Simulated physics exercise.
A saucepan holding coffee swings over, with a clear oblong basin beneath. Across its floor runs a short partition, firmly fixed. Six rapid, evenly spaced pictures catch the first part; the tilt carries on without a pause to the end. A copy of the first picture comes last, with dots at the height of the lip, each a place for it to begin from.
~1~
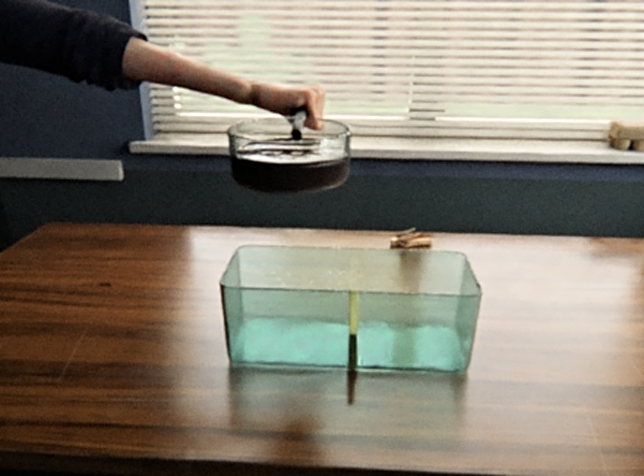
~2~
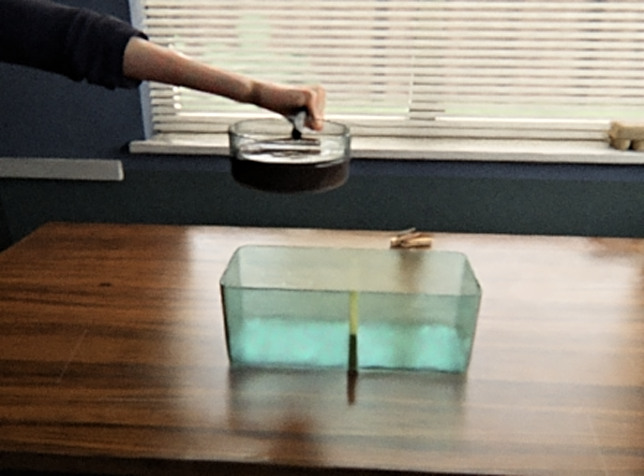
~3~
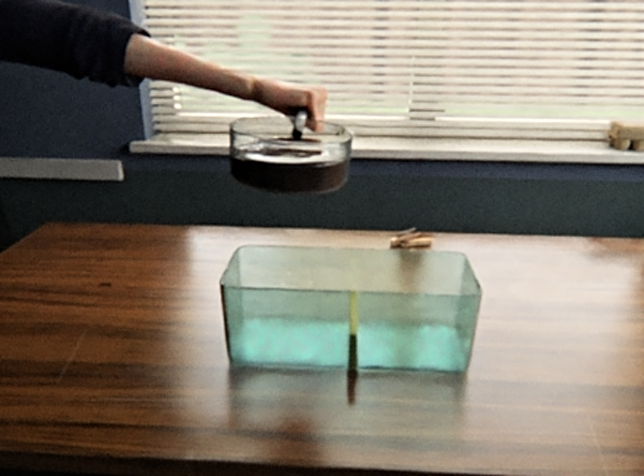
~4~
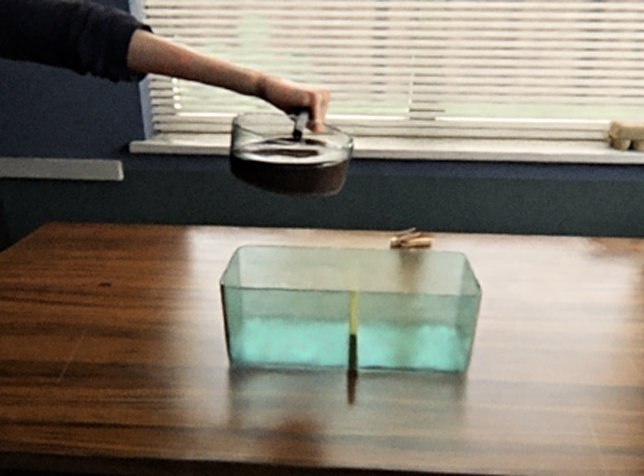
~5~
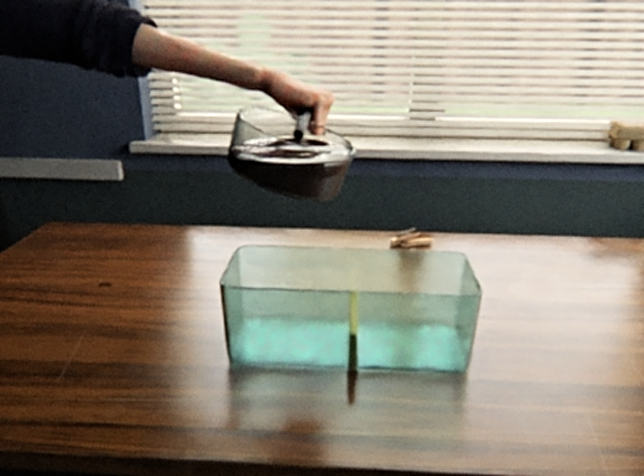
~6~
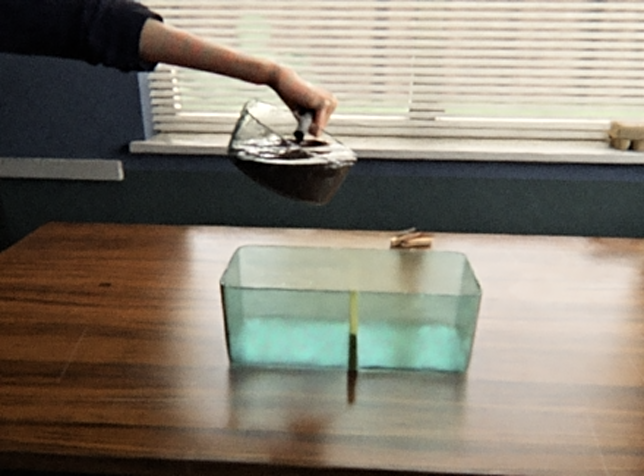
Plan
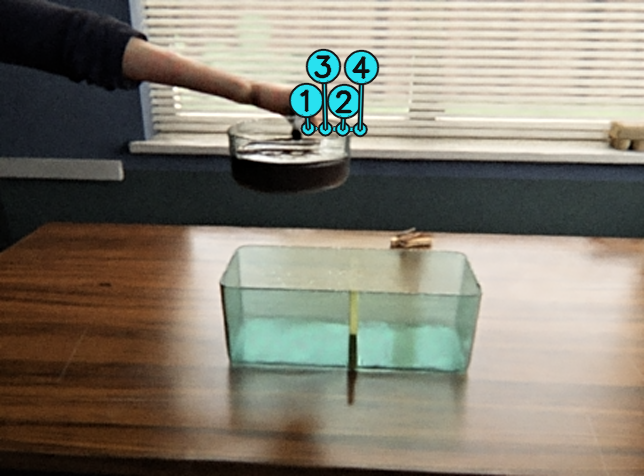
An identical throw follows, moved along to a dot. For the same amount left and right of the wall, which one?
1.
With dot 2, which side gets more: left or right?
The right side.
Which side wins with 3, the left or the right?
More ends on the right.
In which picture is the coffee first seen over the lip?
In picture 6.
On the marked copy, 1 at (308, 128); 2 at (342, 129); 3 at (325, 128); 4 at (360, 129).
With 1, about 54 % ends left of the wall and 46 % right of it.
With 2, about 17 % ends left of the wall and 82 % right of it.
With 3, about 31 % ends left of the wall and 68 % right of it.
With 4, about 6 % ends left of the wall and 93 % right of it.
